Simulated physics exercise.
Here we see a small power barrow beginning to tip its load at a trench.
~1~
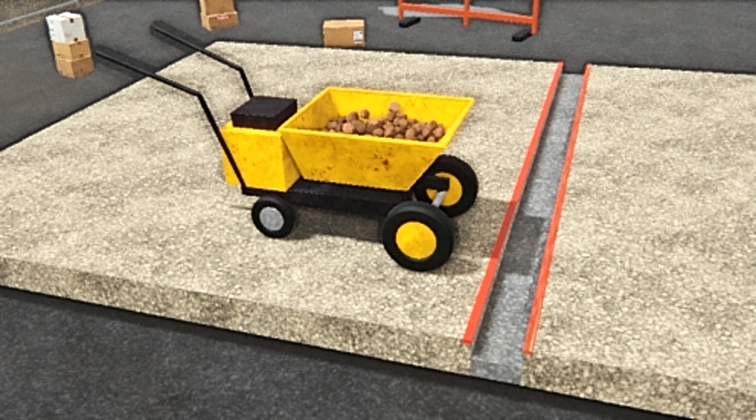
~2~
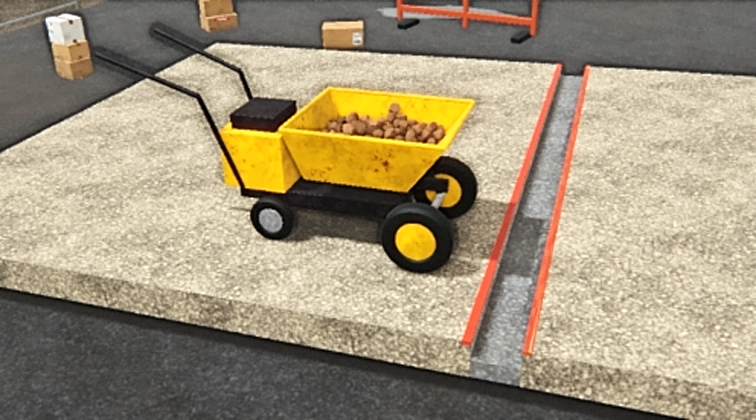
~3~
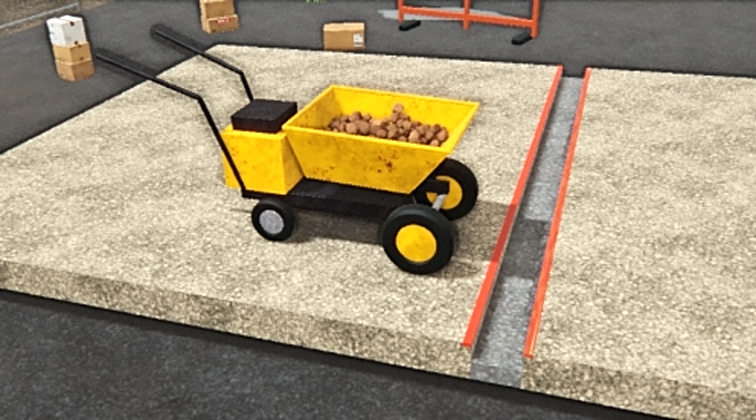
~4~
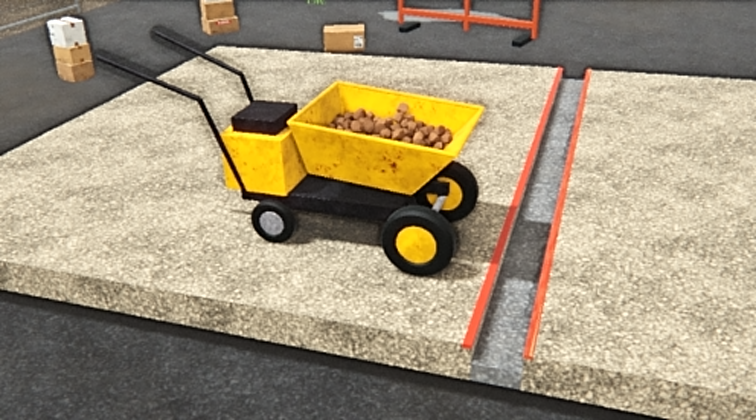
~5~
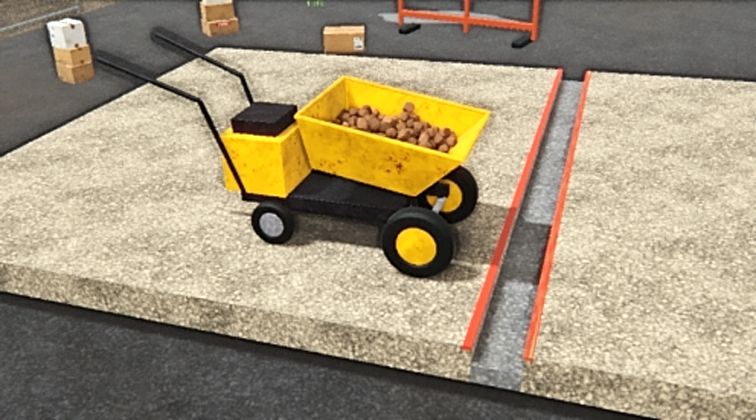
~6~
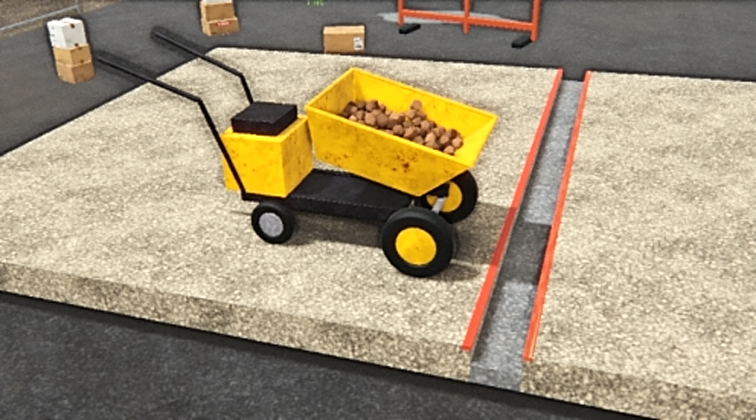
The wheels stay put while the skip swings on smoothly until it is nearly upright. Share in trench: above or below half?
Result: Mostly out.
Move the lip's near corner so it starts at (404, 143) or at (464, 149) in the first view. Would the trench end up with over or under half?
The bulk; a minority.
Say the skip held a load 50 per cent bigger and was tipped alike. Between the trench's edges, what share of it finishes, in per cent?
30 in a hundred, roughly.
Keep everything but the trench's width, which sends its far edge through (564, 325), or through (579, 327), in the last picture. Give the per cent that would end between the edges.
Respectively, 70 % and 80 %.
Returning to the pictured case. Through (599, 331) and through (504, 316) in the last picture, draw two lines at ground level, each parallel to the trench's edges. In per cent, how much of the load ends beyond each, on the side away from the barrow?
About 20 % and 90 %.
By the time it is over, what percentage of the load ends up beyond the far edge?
Close to 65 in a hundred.
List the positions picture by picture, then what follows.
The first picture shows lip of the skip (445, 147), level; top of the load (380, 136), clay clods; first edge of the trench (479, 304); far edge (536, 314), the trench under half as wide as the skip, and shallow for its width.
The second picture shows lip of the skip (445, 149), level; top of the load (373, 132).
The third picture shows lip of the skip (450, 152), tipped barely; top of the load (376, 131).
The fourth picture shows lip of the skip (456, 156), tipped a little; top of the load (358, 130).
The fifth picture shows lip of the skip (463, 161), tipped a little; top of the load (364, 127).
The sixth picture shows lip of the skip (471, 166), tipped clearly; top of the load (371, 122); first edge of the trench (478, 311); far edge (536, 320).
Just after the last frame, skip tipped steeply; every one in the skip.
A moment on, skip tipped steeply; almost all in the skip; just a few in or heaped over the trench; just a few beyond it; just a few falling.
Further on, skip tipped right over; roughly a quarter in the skip; about a tenth in or heaped over the trench; roughly two thirds beyond it.
When it is over, skip tipped right over; roughly a third in or heaped over the trench; roughly two thirds beyond it.
